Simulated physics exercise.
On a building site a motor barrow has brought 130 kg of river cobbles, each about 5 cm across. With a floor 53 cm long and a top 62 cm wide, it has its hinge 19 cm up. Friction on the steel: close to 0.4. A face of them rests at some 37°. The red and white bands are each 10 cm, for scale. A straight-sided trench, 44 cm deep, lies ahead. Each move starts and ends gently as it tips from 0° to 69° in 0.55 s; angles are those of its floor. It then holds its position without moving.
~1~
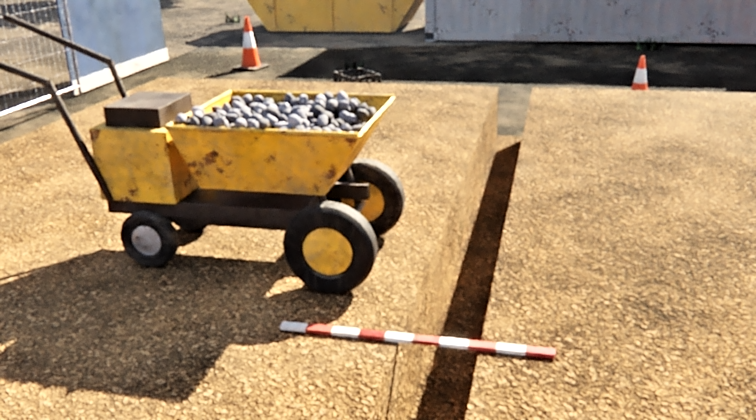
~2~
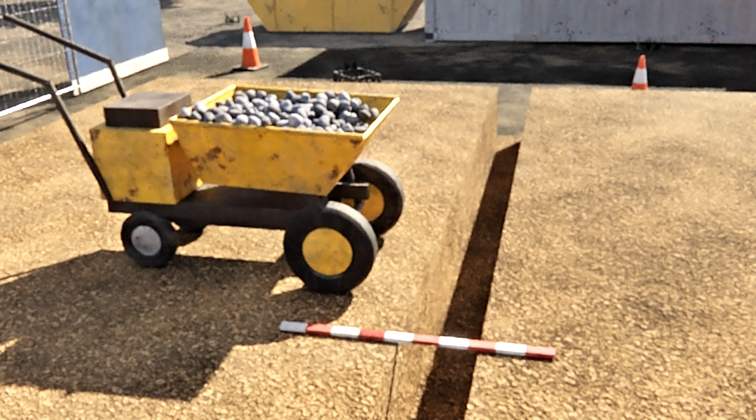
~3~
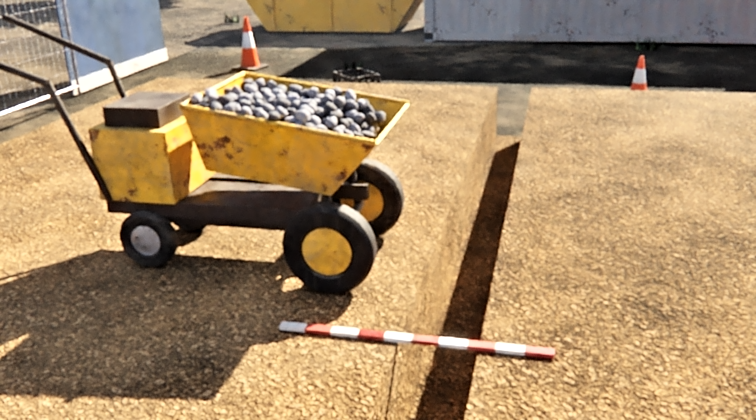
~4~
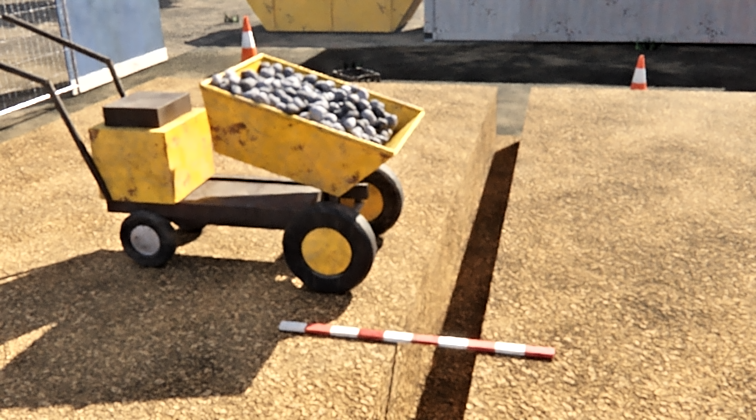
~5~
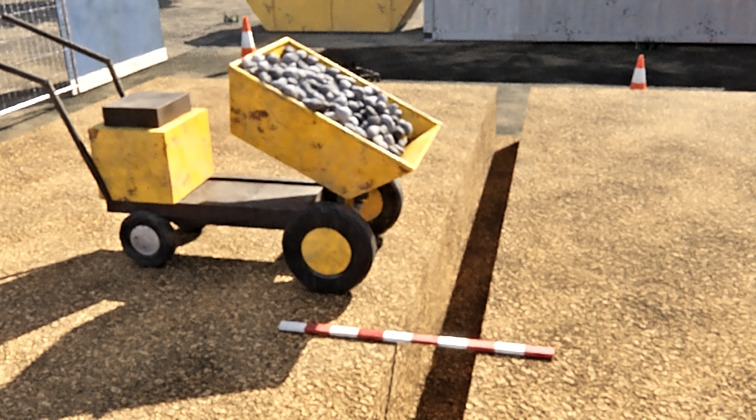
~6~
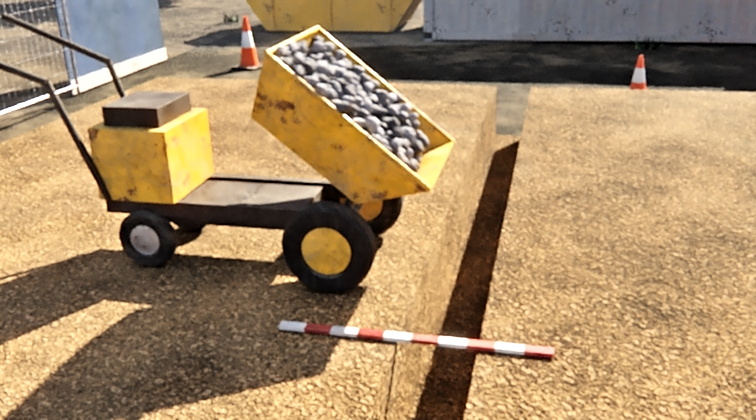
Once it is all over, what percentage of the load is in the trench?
Roughly 31 percent of the load is in the trench.
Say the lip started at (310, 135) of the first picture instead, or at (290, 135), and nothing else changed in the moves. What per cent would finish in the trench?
The first start gives about 65 per cent, the second about 75.
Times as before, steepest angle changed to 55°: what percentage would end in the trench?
About 15%.
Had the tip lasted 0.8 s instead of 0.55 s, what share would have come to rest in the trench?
About 45%.
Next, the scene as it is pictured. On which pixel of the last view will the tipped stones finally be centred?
Centre estimate: Around (544, 273).
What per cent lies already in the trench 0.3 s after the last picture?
Close to 5 per cent has got there by then.
Then, 0.1 s after the last picture the floor is at 58°, 100 % in the skip; the foremost stones are at (445, 189).
Then, 0.3 s after the last picture the floor is at 69°, 71 % in the skip, 4 % in the trench, 25 % past the trench; the foremost stones are at (548, 259).
Then, 0.7 s after the last picture the floor is at 69°, 19 % in the skip, 11 % in the trench, 70 % past the trench; the foremost stones are past the picture's edge.
Then, 2.7 s after the last picture the floor is at 69°, 0 % in the skip, 31 % in the trench, 69 % past the trench; the foremost stones are past the picture's edge.
